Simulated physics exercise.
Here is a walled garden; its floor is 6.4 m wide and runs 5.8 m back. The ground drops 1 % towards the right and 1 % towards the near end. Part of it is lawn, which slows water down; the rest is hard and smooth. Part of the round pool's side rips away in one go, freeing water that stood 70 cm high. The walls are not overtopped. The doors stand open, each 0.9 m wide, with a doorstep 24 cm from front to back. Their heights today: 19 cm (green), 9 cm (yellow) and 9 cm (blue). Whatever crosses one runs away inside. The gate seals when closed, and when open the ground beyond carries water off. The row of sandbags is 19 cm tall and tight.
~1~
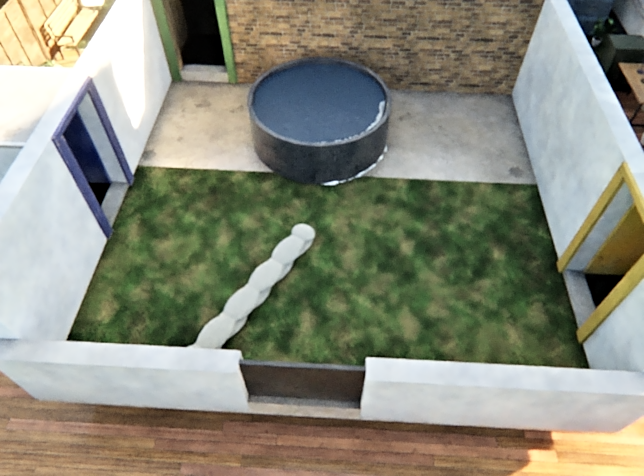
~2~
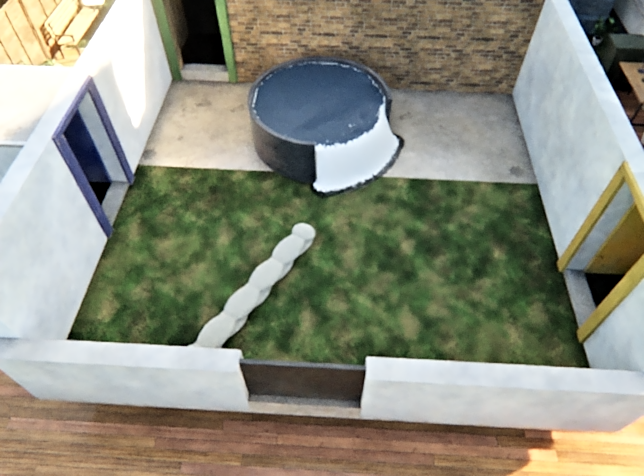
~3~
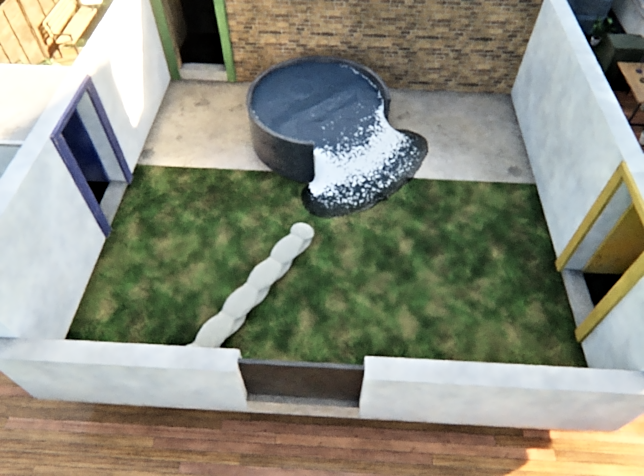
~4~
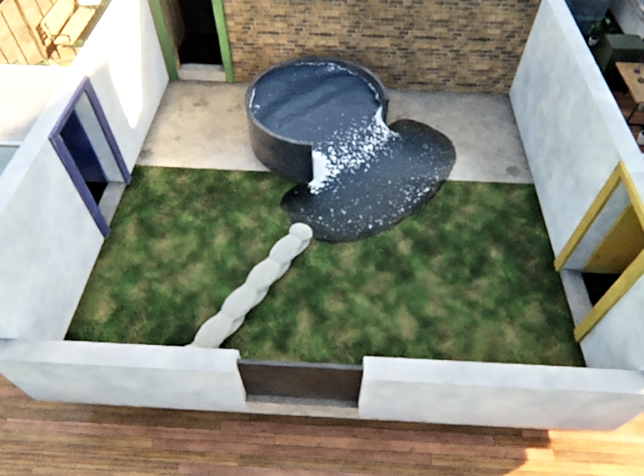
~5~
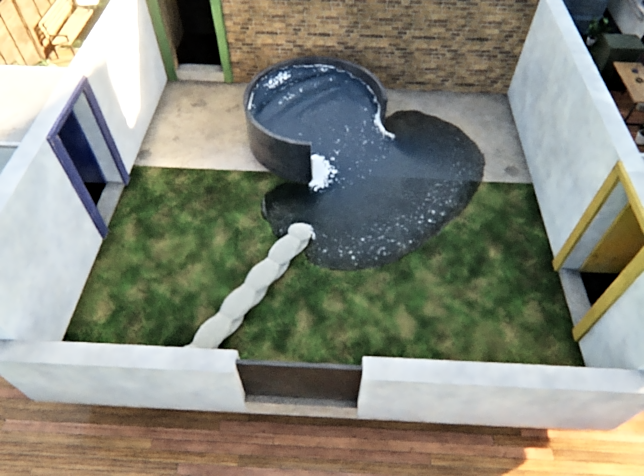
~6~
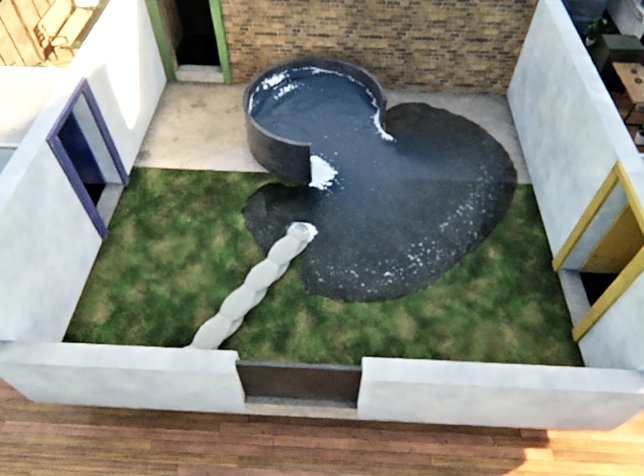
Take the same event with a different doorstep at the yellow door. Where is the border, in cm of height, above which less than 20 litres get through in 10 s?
About 18 cm.
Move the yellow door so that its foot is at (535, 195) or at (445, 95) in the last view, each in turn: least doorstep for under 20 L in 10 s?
About 21 and 6.0 cm.
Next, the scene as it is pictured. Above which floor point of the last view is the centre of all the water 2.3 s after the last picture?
At about (418, 223).
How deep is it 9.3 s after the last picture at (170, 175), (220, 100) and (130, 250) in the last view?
In that order: 1, 1 and 0 cm.
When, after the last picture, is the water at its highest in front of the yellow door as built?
Around 3.5 s.
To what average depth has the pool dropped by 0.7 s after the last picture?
Some 37 cm.
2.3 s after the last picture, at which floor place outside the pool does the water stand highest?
Around (580, 371).
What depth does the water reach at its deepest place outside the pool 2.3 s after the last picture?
Roughly 36 cm.
Then, 0.7 s after the last picture water covers 40 % of the floor, deepest (28 cm) near (368, 171); it has not reached the yellow door.
Then, 2.3 s after the last picture water covers 55 % of the floor, deepest (36 cm) near (580, 371); 17 cm at the yellow door, 41 litres in over its 9 cm doorstep.
Then, 9.3 s after the last picture water covers 80 % of the floor; 15 cm at the yellow door, 181 litres in over its 9 cm doorstep.
At the yellow door as built, the water peaked near 22 cm, 3.3 s after the last picture.
With a doorstep of 16.5 cm, 34 litres would have come in within the 10 s; with 22.5 cm, 4 litres. So under 20 litres takes about 18 cm.
